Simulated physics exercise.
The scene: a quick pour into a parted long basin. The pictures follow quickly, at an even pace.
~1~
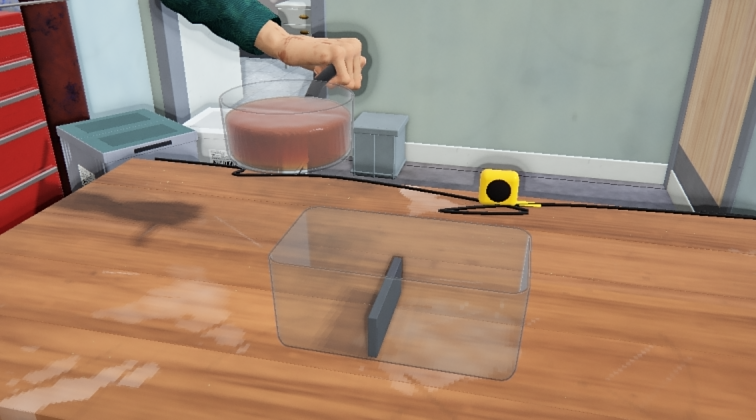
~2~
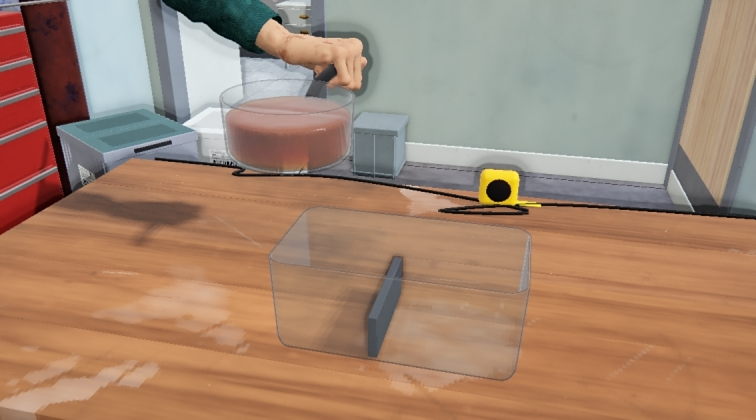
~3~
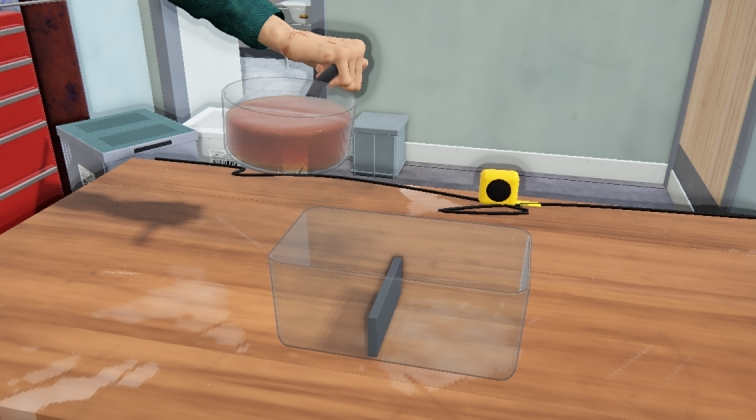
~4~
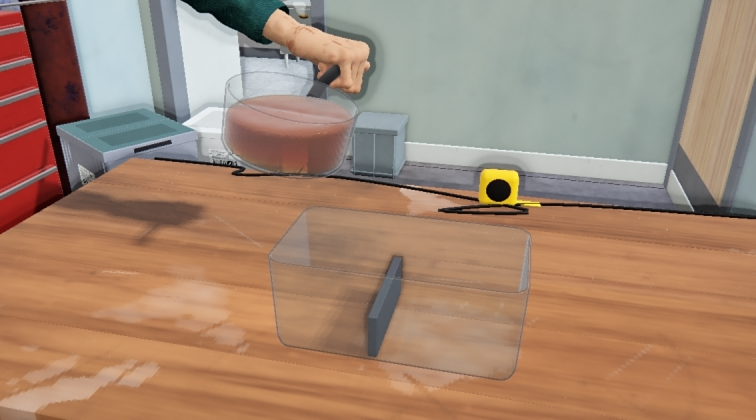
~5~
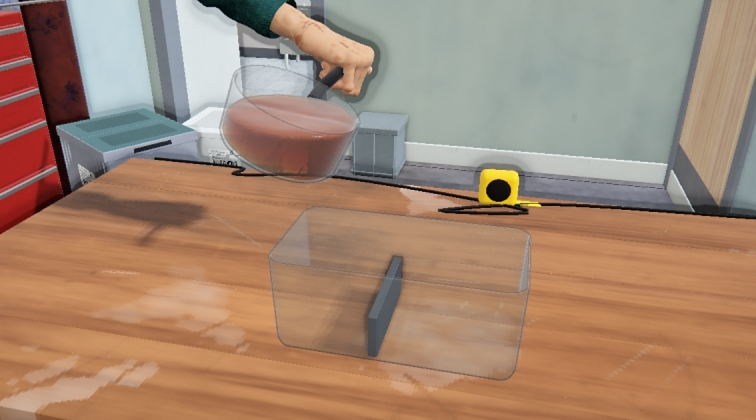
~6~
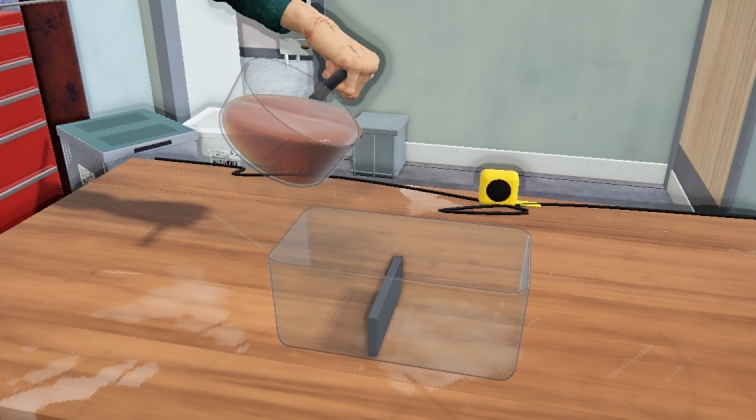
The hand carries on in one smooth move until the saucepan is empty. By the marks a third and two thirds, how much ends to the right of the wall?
The share right of the wall is from a third to two thirds.
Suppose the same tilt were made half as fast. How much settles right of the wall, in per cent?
Roughly 65 in a hundred.
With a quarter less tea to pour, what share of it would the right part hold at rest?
Close to 35 per cent.
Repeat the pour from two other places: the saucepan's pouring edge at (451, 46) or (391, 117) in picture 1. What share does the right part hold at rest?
In turn 80 and 85 in a hundred.
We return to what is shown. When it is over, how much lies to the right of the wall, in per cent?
About 45 per cent.
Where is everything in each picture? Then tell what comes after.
In the first frame, it leans 0°; its right rim is at (351, 102); the tea meets the walls at (233, 107) and (350, 116); the long basin's rim runs from (288, 232) to (530, 261); the wall's top is at (386, 286).
In the second frame, it leans 2°; its right rim is at (352, 104); the tea meets the walls at (233, 106) and (350, 117).
In the third frame, it leans 6°; its right rim is at (353, 109); the tea meets the walls at (234, 105) and (352, 118).
In the fourth frame, it leans 14°; its right rim is at (355, 118); the tea meets the walls at (234, 103) and (353, 120).
In the fifth frame, it leans 24°; its right rim is at (356, 130); the tea meets the walls at (233, 102) and (357, 124).
In the sixth frame, it leans 35°; its right rim is at (355, 143); the tea meets the walls at (231, 100) and (352, 130); 2 per cent is over the edge.
A moment on, the saucepan is tipped on its side and 22 per cent is still to pour, 8 is left of the wall and 22 right of it.
Next, the saucepan is tipped right over and 5 per cent is still to pour, 43 is left of the wall and 46 right of it.
Then the saucepan is tipped right over and 1 per cent is still to pour, 48 is left of the wall and 43 right of it.
Later the saucepan is tipped right over and 0 per cent is still to pour, 51 is left of the wall and 46 right of it.
In the end 52 per cent lies left of the wall, 46 right of it and 3 outside.
